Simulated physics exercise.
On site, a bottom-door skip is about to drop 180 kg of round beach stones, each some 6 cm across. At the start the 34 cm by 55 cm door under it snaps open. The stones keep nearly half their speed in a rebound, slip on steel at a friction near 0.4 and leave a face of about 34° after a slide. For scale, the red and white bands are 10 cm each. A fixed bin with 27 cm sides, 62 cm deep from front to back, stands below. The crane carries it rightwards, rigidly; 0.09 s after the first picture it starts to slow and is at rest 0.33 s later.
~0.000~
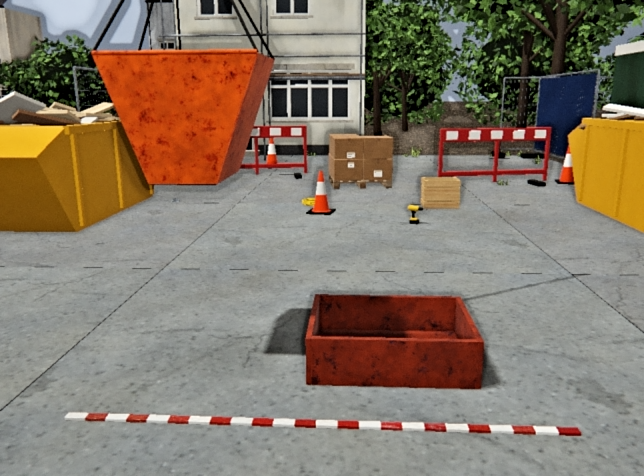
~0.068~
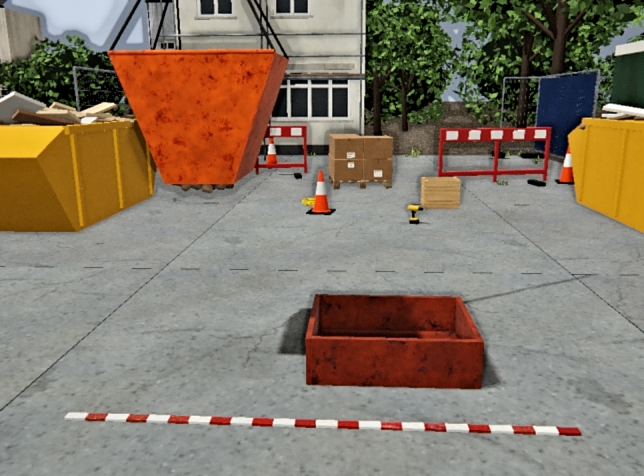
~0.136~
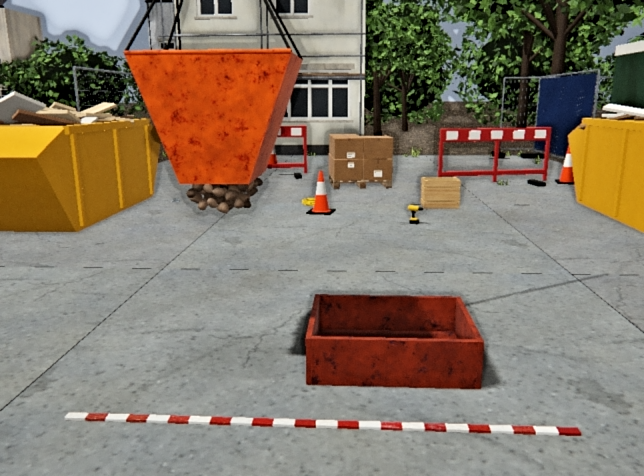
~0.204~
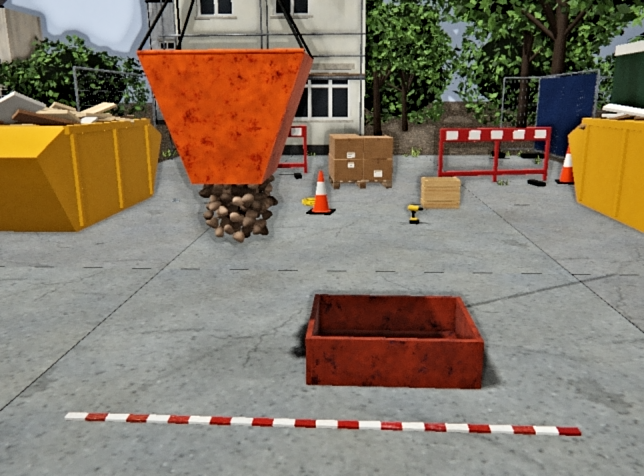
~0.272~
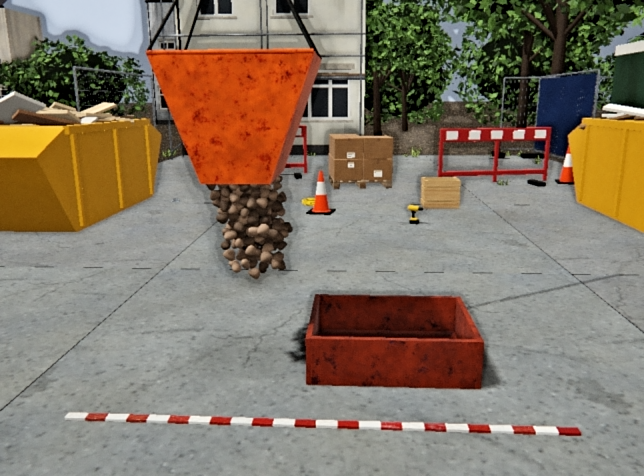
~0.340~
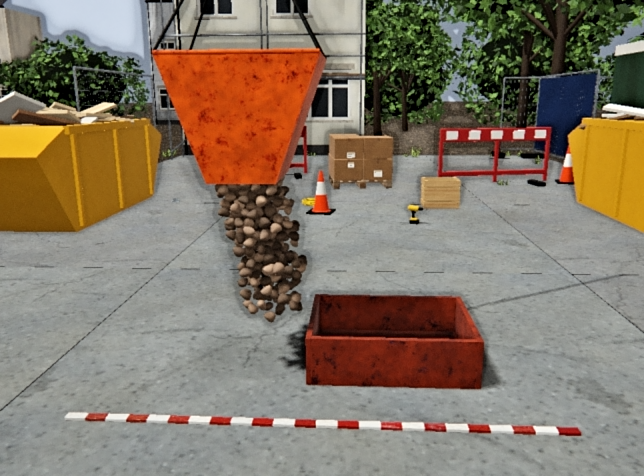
Orange skip moving rightwards above a concrete yard, releasing a lengthening stream of round brown stones beside a low red open box.
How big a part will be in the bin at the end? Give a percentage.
Close to 2 in a hundred.
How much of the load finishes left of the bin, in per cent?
About 95 per cent.
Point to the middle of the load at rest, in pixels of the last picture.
Their middle is at about (259, 352).
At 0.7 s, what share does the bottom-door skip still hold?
It holds some 0 per cent.
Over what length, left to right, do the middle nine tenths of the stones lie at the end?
About 120 cm.
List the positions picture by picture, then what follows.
In the first frame, the outlet is at (182, 174); nothing has dropped yet.
In the second frame, the outlet is at (198, 174); 4 % is out.
The third frame shows outlet at (213, 174), the stream shows down to (230, 203); 89 % still inside.
The fourth frame shows outlet at (226, 174), the stream shows down to (246, 230); 78 % still inside.
The fifth frame shows outlet at (235, 174), the stream shows down to (262, 265); 64 % still inside.
The sixth frame shows outlet at (240, 174), the stream shows down to (278, 307); 51 % still inside.
After 0.7 s, 0 % in the bottom-door skip, 97 % falling or lying left of the bin, 2 % falling or lying in the bin, 0 % falling or lying beside or right of the bin; the stones farthest right are at (391, 335).
After 1.1 s, 0 % in the bottom-door skip, 95 % falling or lying left of the bin, 2 % falling or lying in the bin, 2 % falling or lying beside or right of the bin; the stones farthest right are at (442, 349).
After 1.7 s, 0 % in the bottom-door skip, 94 % falling or lying left of the bin, 2 % falling or lying in the bin, 4 % falling or lying beside or right of the bin; the stones farthest right are at (441, 353).
After 2.6 s, 0 % in the bottom-door skip, 94 % falling or lying left of the bin, 2 % falling or lying in the bin, 4 % falling or lying beside or right of the bin; the stones farthest right are at (441, 353).
After 4.5 s, 0 % in the bottom-door skip, 94 % left of the bin, 2 % in the bin, 4 % beside or right of the bin; the stones farthest right are at (441, 353).
